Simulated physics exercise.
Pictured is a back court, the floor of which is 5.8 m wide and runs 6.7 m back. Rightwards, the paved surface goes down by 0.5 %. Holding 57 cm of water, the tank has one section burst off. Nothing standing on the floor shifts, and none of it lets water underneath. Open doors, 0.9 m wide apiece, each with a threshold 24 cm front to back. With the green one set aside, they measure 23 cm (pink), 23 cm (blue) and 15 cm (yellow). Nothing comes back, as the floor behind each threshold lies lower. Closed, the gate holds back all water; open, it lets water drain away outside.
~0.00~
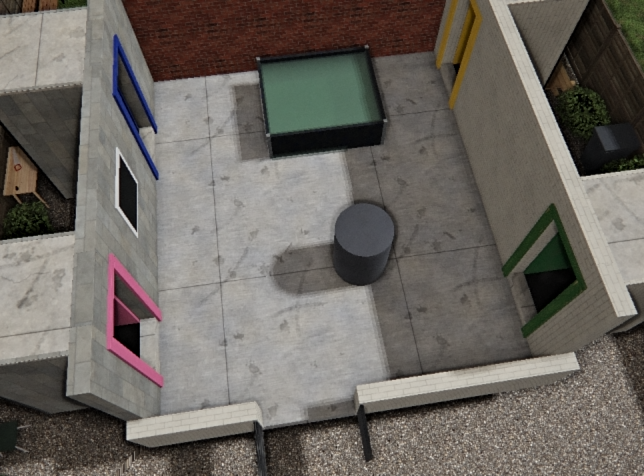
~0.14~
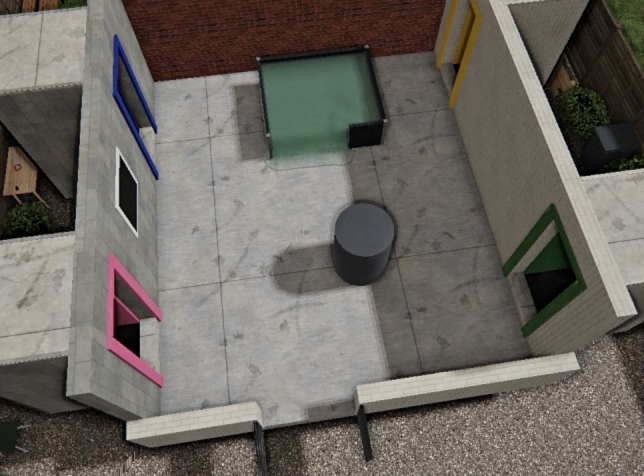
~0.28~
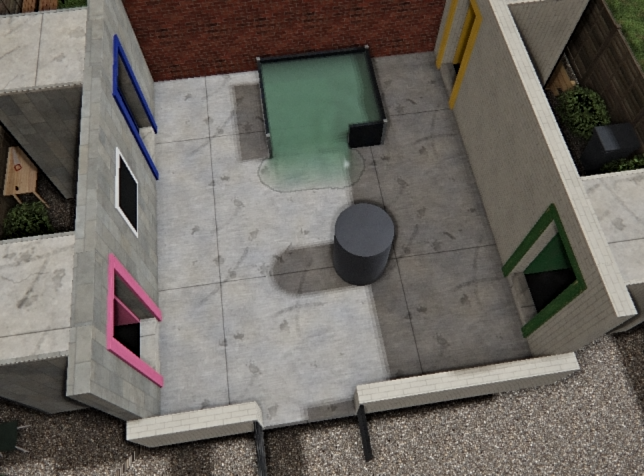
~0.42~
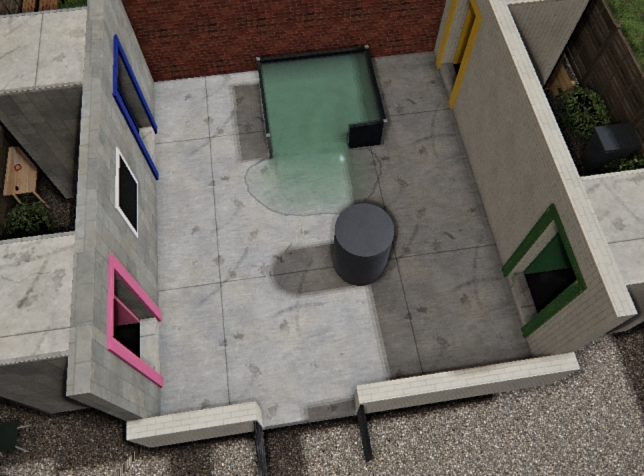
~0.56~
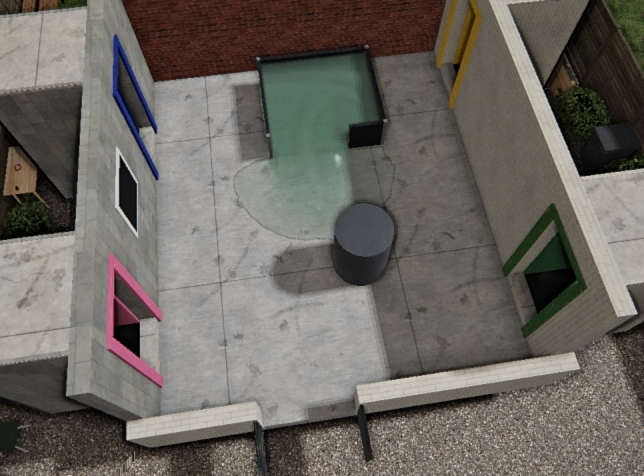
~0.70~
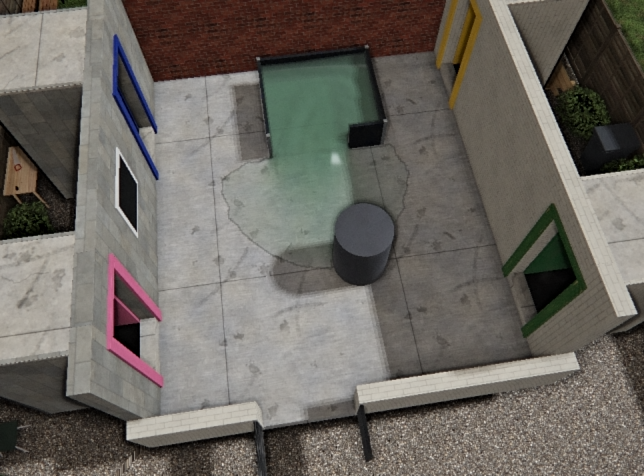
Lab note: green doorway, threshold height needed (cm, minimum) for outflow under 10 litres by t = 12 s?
Approx. 7 cm.
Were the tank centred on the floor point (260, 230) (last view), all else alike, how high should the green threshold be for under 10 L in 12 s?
9.0 cm, give or take.
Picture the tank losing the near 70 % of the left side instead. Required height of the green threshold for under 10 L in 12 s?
A minimum of about 7.5 cm.
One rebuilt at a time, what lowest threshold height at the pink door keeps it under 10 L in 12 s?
Pink: Roughly 14.5 cm.
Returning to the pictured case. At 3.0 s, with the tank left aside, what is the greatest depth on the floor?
Roughly 36 cm.
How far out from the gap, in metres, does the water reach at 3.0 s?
The front sits around 5.4 m out.
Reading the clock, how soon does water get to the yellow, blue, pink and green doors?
Door yellow: 4.5 seconds; door blue: 6.5 seconds; door pink: 2.2 seconds; door green: 2.0 seconds.
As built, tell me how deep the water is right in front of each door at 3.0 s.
Door by door, in centimetres - yellow 0, blue 0, pink 11, green 9.
After 1.4 s water covers 30 % of the floor, deepest (32 cm) near (346, 235); it has not reached the green door.
After 3.0 s water covers 55 % of the floor, deepest (36 cm) near (187, 421); 9 cm at the green door, 0 litres in over its 15 cm threshold.
After 12.0 s water covers 100 % of the floor, deepest (11 cm) near (341, 69); 5 cm at the green door, 0 litres in over its 15 cm threshold.
At the green door as built, the water arrived by 2.1 s and peaked near 11 cm at 2.6 s.
With a threshold of 5.5 cm, 23 litres would have come in within the 12 s; with 7.5 cm, 7 litres. So under 10 litres takes about 7 cm.
